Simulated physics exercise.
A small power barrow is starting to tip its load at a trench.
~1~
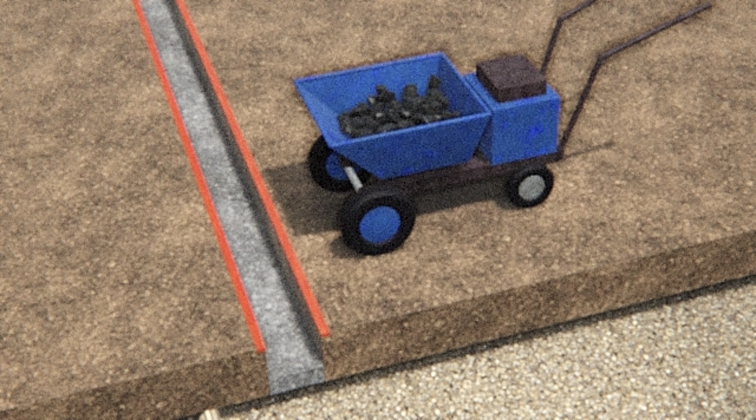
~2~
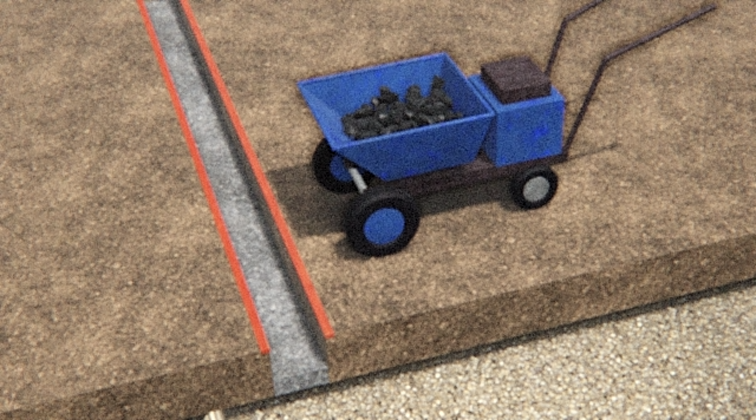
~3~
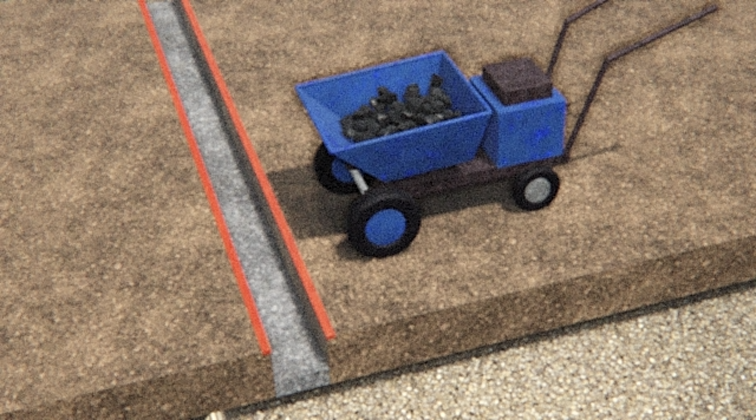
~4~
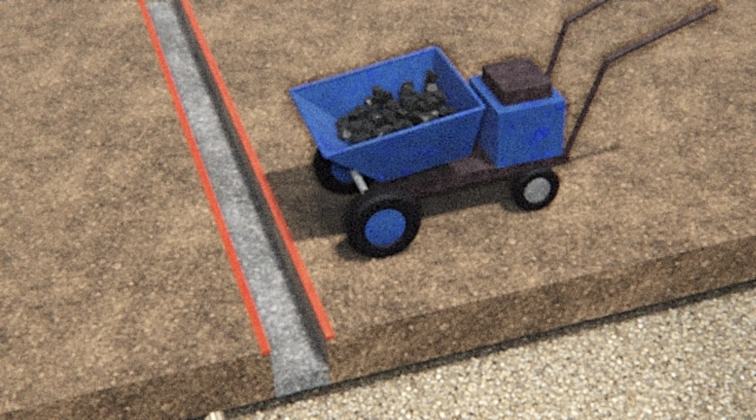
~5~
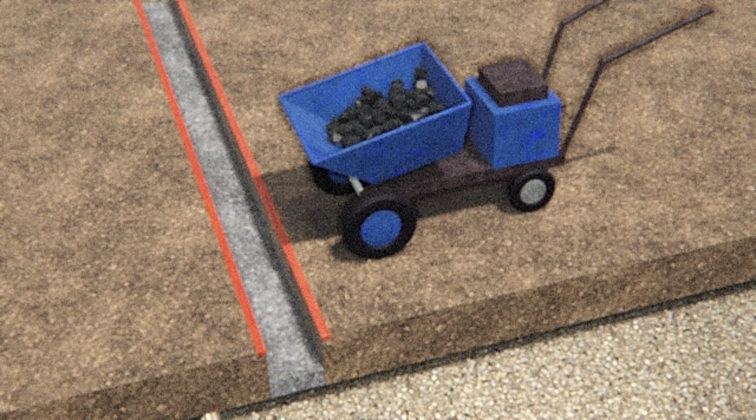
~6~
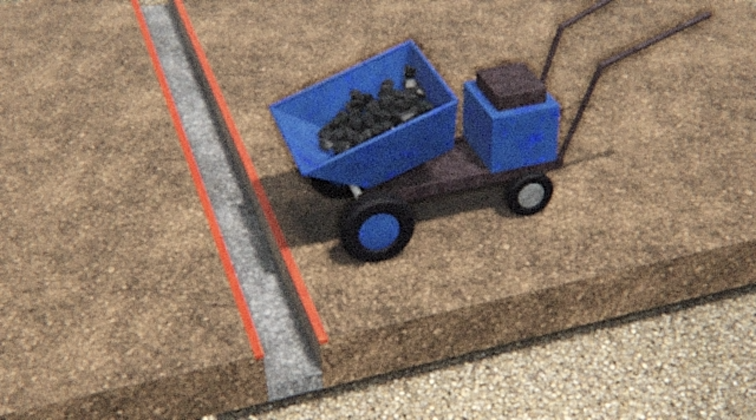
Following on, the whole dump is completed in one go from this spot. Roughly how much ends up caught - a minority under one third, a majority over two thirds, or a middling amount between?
I reckon it's the high case, with the trench getting past two-thirds.
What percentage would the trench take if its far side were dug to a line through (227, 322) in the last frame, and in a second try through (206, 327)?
In order: 100 per cent, then 100 per cent.
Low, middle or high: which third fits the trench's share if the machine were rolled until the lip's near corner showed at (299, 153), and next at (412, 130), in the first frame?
For the first position, below one third; for the second, less than a third.
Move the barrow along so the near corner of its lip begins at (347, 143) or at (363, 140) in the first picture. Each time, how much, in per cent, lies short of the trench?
About 0 % and 10 %.
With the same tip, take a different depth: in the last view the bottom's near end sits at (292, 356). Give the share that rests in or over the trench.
I'd put it at about 50 in a hundred.
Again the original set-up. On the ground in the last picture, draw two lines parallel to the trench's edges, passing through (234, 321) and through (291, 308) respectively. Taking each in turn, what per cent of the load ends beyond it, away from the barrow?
In order: 10 per cent, then 80 per cent.
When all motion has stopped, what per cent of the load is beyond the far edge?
Roughly 15 in a hundred.
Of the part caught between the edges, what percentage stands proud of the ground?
Estimate: Near 10 in a hundred.
Soon, skip tipped steeply; all in the skip.
A while on, skip tipped steeply; nearly all in the skip; a small part in or heaped over the trench; a stray few beyond it.
Towards the end, skip tipped right over; a small part in the skip; most in or heaped over the trench; a small part beyond it.
Finally, skip tipped right over; a stray few in the skip; most in or heaped over the trench; a small part beyond it.
